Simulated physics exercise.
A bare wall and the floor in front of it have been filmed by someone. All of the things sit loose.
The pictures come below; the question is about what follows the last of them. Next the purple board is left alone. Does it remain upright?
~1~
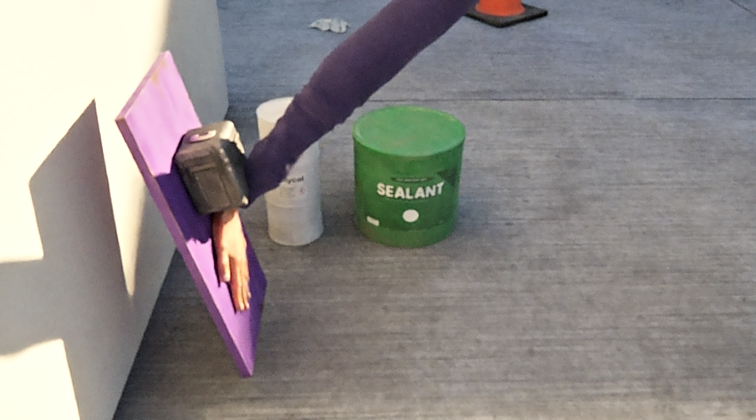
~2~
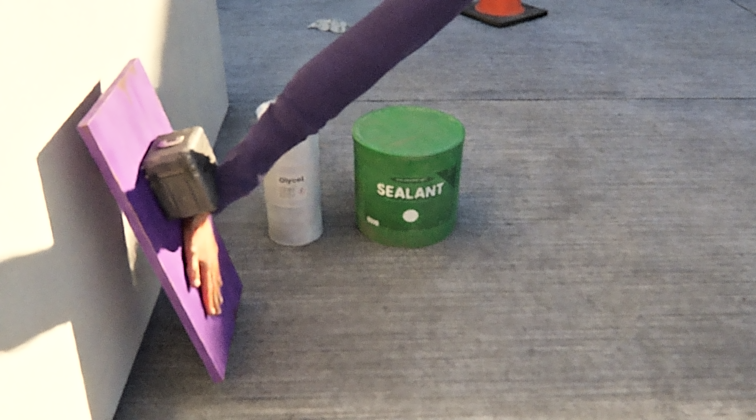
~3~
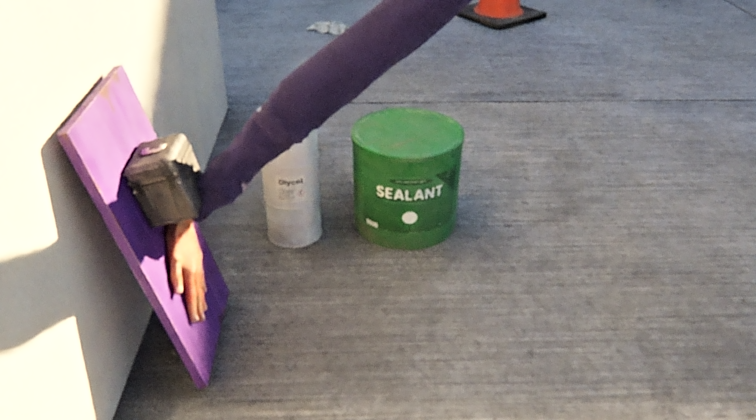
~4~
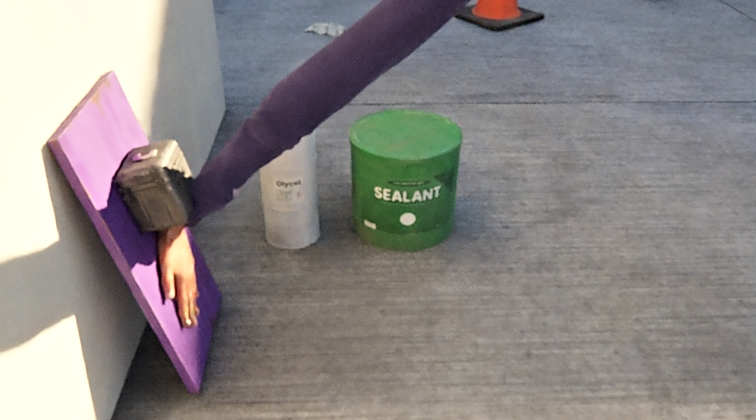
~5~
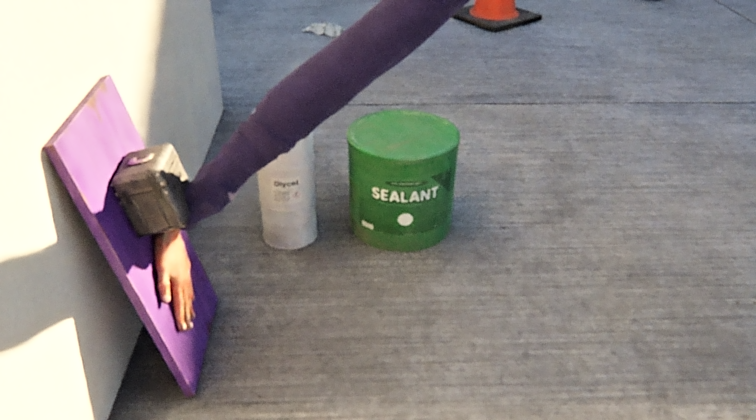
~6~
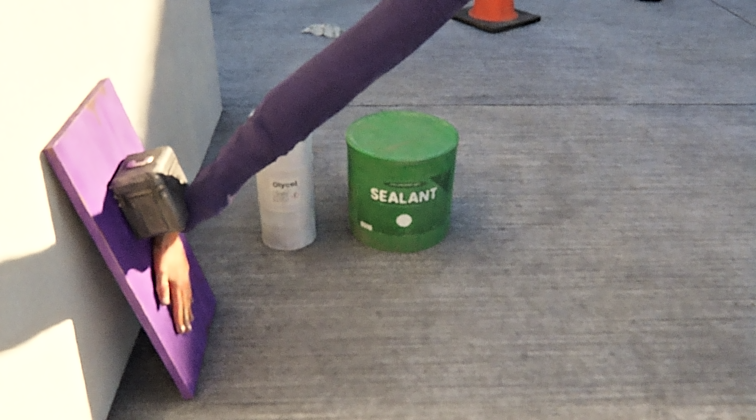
So it just keeps still.
Then, 0.40 s on from there, no change.
Then, 0.90 s on from there, purple board resting near (148, 242).
In the end, all 3 unmoved. At the end, from the last picture's camera, purple board near (148, 242). The board stays up.
